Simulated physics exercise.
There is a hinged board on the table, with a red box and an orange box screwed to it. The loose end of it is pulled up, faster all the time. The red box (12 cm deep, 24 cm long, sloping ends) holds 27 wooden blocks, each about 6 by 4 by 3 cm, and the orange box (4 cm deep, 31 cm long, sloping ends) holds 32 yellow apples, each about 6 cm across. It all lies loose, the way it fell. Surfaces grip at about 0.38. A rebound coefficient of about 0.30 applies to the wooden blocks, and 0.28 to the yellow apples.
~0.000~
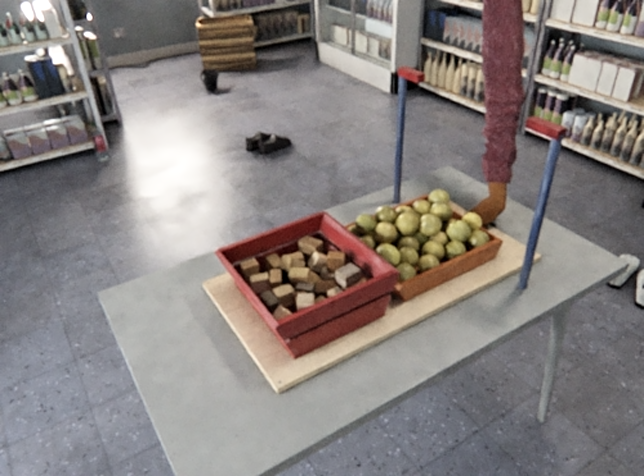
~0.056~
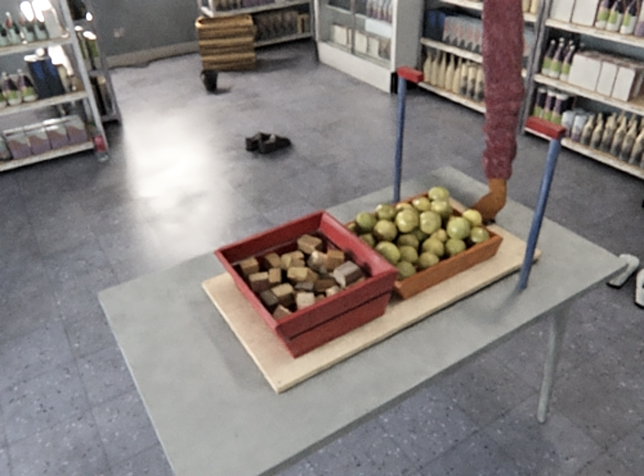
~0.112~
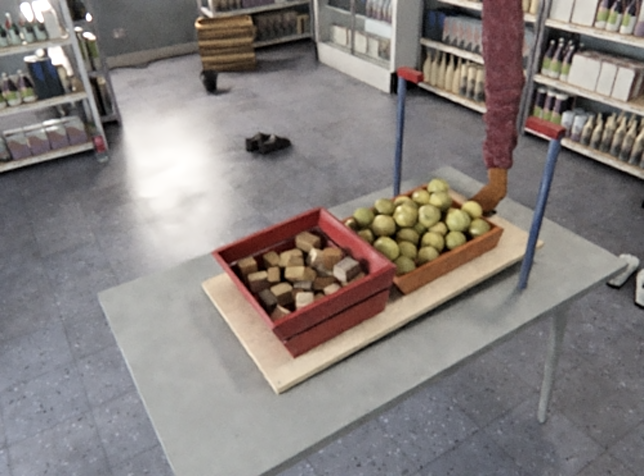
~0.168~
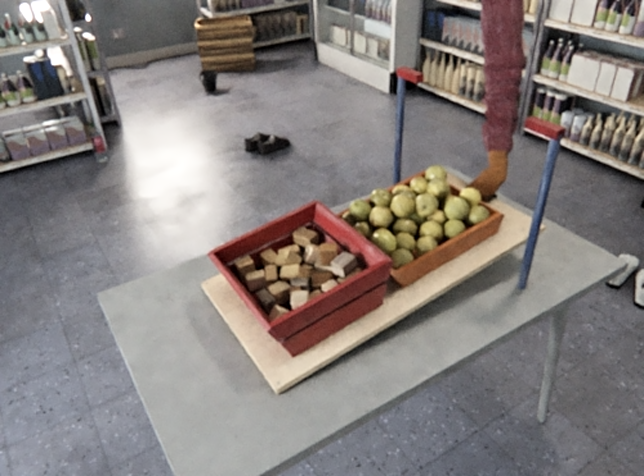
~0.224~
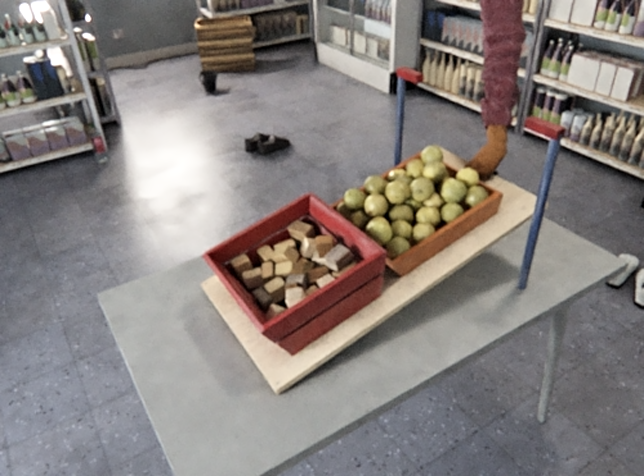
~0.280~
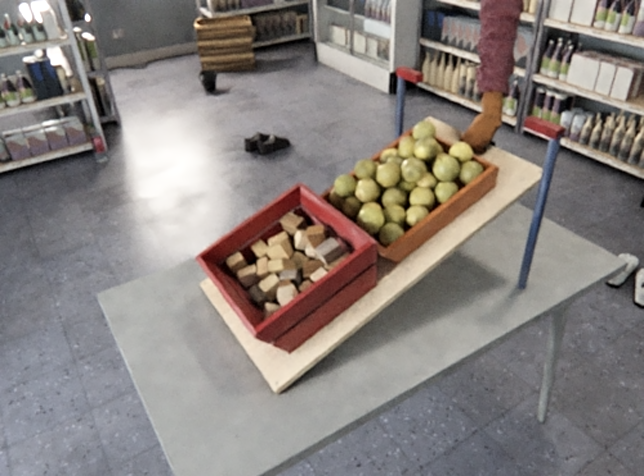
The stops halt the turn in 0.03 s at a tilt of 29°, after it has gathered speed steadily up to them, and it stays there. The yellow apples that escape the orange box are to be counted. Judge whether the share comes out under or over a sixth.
Losses run past a sixth.
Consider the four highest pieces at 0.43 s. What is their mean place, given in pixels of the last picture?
They are centred near pixel (401, 91).
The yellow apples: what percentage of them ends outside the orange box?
I'd say close to 80 per cent, give or take.
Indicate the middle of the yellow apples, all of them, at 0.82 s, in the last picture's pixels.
Centred roughly at (273, 238).
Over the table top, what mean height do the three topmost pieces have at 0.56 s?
About 54 cm up, on average.
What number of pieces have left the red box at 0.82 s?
The red box is at around 0.
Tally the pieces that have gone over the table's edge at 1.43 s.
Around 6, roughly.
After 0.33 s, the board meets the red stops.
After 0.43 s, tilt 29°; the red box has all 27 and the orange box has all 32.
After 0.56 s, tilt 29°; the red box has all 27 and the orange box is down by 5 of 32.
After 0.82 s, tilt 29°; the red box has all 27 and the orange box is down by 25 of 32.
Final count (at 1.43 s), the red box has all 27 and the orange box is down by 25 of 32. Asked share, 25 of 32, 78 per cent.
